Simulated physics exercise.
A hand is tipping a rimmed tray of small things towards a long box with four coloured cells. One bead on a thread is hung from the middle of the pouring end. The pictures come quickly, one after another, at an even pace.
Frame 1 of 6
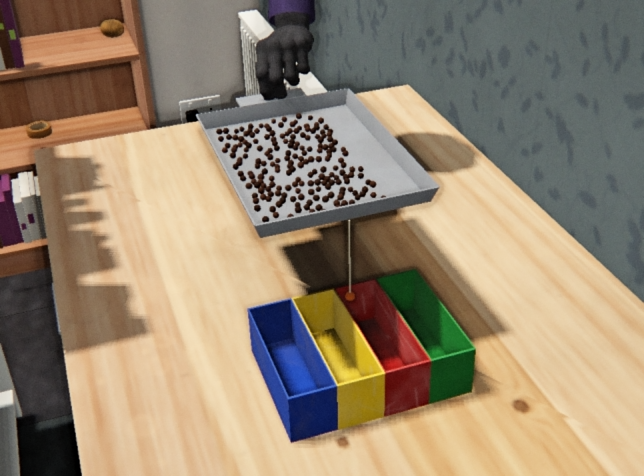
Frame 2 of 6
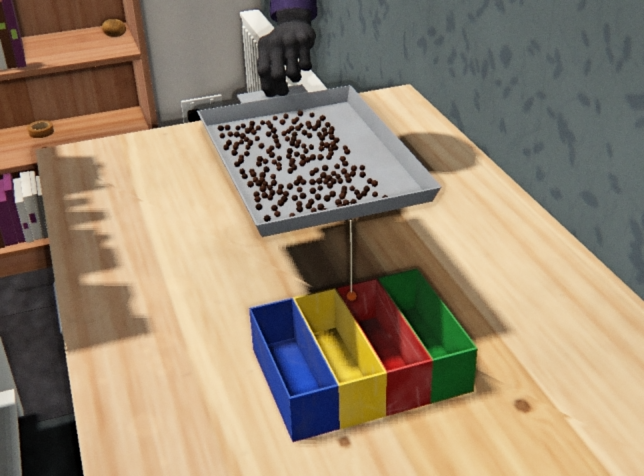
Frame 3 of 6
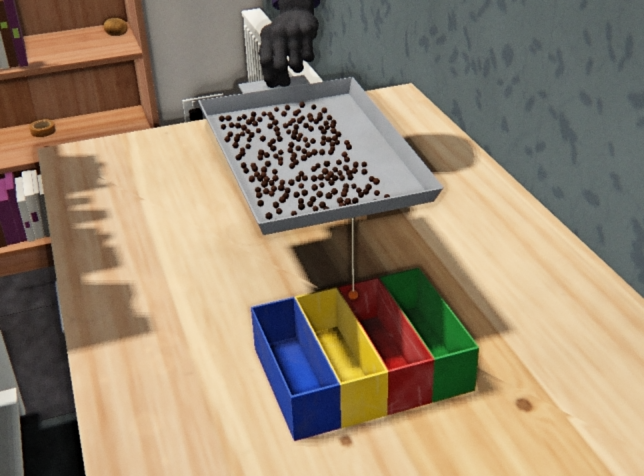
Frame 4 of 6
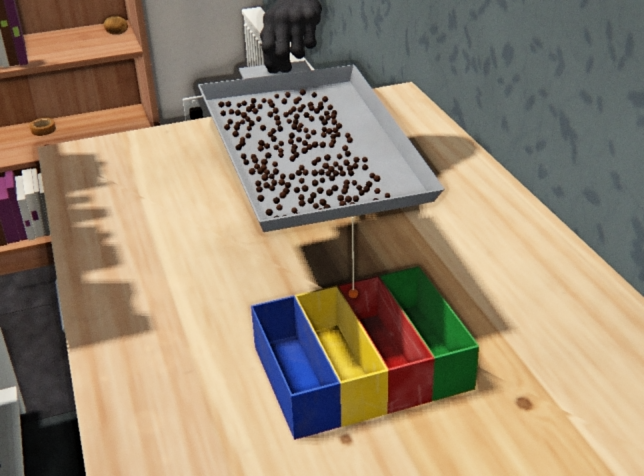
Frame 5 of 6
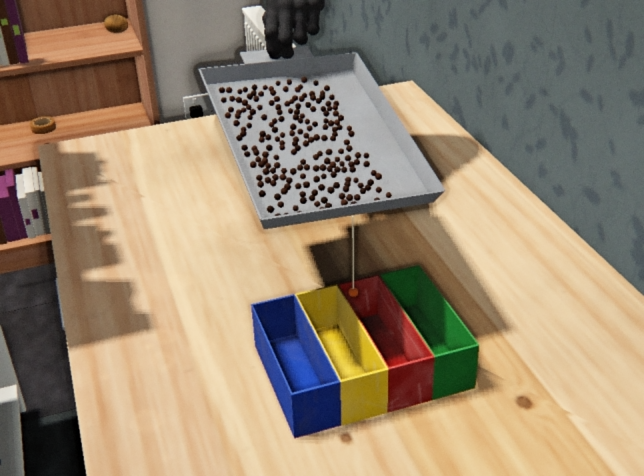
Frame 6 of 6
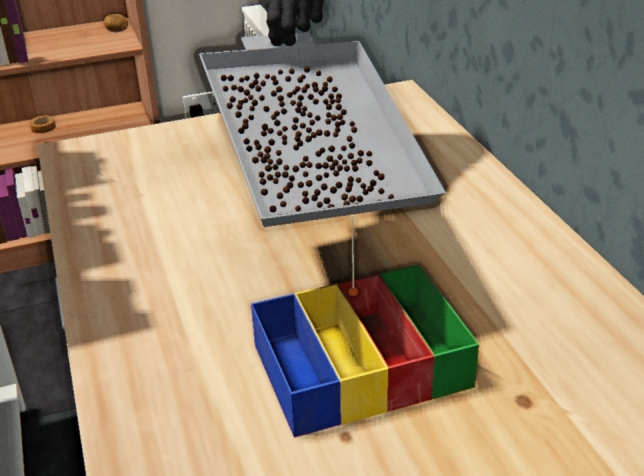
Gray tray of small dark brown balls slowly tilting as a black-gloved hand raises its far end near a four-coloured box.
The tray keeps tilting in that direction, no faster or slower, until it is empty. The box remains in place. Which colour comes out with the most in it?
Fullest: The green cell.
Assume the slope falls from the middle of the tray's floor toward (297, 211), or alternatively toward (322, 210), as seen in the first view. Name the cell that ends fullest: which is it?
Try 1 - the blue one; try 2 - blue.
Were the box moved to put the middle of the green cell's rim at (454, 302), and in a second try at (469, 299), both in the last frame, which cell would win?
With the first placing it's the green cell, with the second it's the red cell.
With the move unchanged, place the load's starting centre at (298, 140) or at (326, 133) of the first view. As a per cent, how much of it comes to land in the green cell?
In order, roughly 50 % and 50 %.
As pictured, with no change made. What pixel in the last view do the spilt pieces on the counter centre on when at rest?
Once everything settles, the pieces are centred near (515, 334).
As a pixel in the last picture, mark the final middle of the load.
About pixel (431, 352).
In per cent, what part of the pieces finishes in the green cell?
Around 40 percent.
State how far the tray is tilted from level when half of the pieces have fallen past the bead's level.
Somewhere around 95 degrees.
Just after the last frame, tray tipped steeply; the larger part on the tray; just a few in the green cell; about a tenth falling or outside the box.
A moment on, tray tipped right over; roughly a quarter on the tray; roughly a quarter in the green cell; about a tenth in the red cell; just a few in the yellow cell; roughly a third falling or outside the box.
Further on, tray tipped past a quarter turn; roughly half in the green cell; roughly a quarter in the red cell; just a few in the yellow cell; roughly a quarter falling or outside the box.
When it is over, tray tipped past a quarter turn; roughly half in the green cell; roughly a quarter in the red cell; just a few in the yellow cell; not one in the blue cell; roughly a quarter outside the box.
